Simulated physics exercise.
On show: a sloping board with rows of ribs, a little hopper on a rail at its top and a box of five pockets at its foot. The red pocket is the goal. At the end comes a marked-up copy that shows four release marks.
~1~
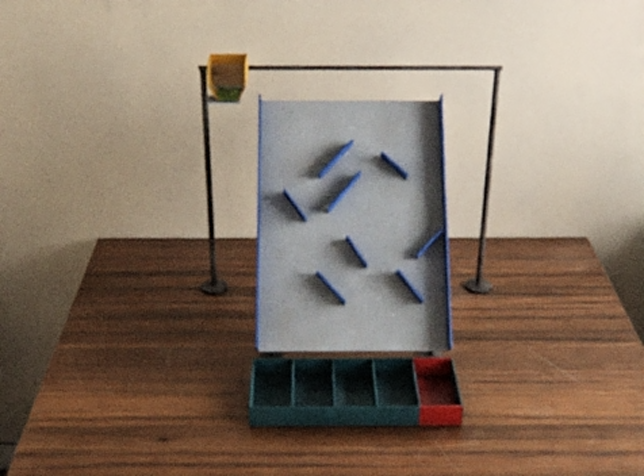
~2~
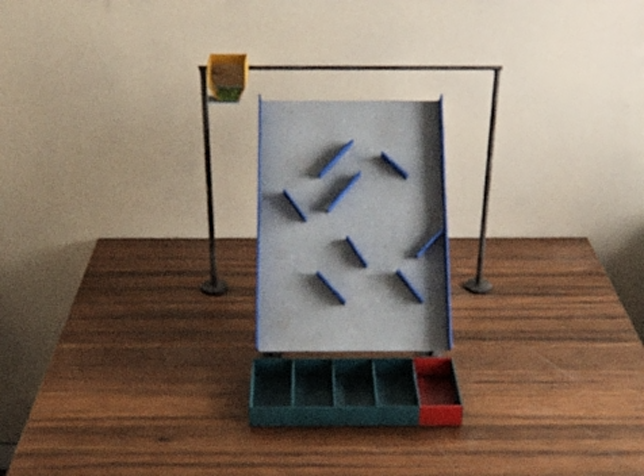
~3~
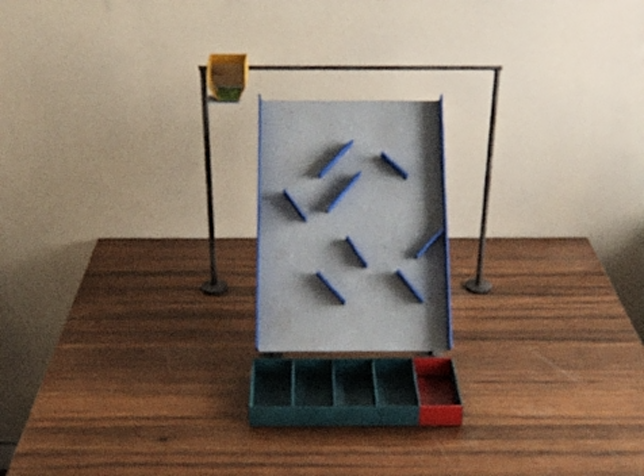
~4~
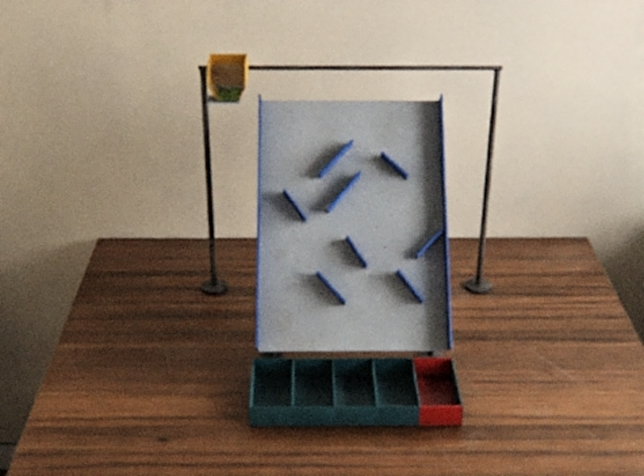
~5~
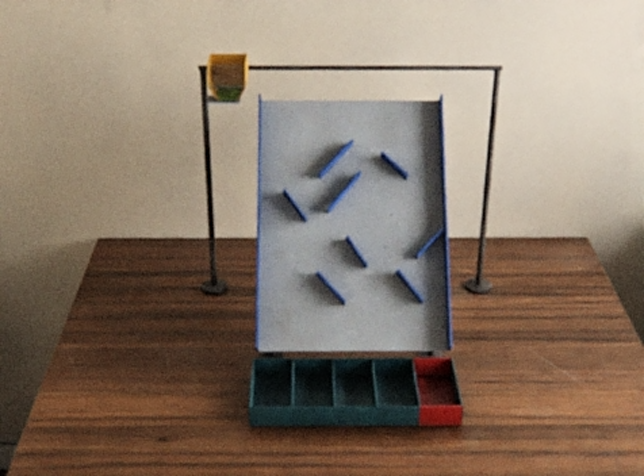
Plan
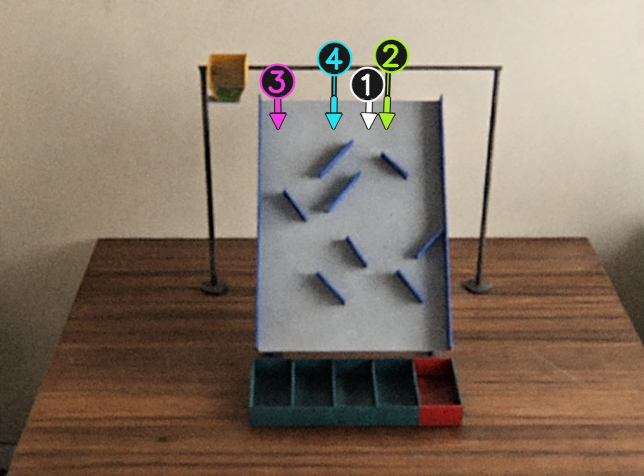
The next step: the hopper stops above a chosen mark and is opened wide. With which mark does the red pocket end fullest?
Choose 2.
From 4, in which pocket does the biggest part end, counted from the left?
The fourth from the left.
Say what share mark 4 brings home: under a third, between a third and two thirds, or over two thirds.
It is under a third.
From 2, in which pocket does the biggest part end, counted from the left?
The fifth.
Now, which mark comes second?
1.
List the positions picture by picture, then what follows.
The first picture shows hopper at (228, 92), dried peas, door shut.
The second picture shows ribs (320, 174) to (353, 140), (382, 151) to (408, 175), (284, 189) to (306, 218).
The third picture shows ribs (328, 209) to (361, 171), (347, 236) to (367, 265), (418, 255) to (443, 229).
The fourth picture shows ribs (317, 271) to (346, 302), (398, 269) to (423, 301).
The fifth picture shows red pocket at (441, 414), number 5 of 5 from the left.
On the marked copy, mark 1 meets the board at (368, 123); mark 2 meets the board at (386, 123); mark 3 meets the board at (278, 123); mark 4 meets the board at (333, 123).
Choosing 1, about a quarter in the red pocket, about half in other pockets, a small part outside the box.
Choosing 2, about two thirds in the red pocket, about a quarter in other pockets, a stray few held on the board.
Choosing 3, a stray few in the red pocket, most in other pockets, a small part outside the box.
Choosing 4, a stray few in the red pocket, nearly all in other pockets.
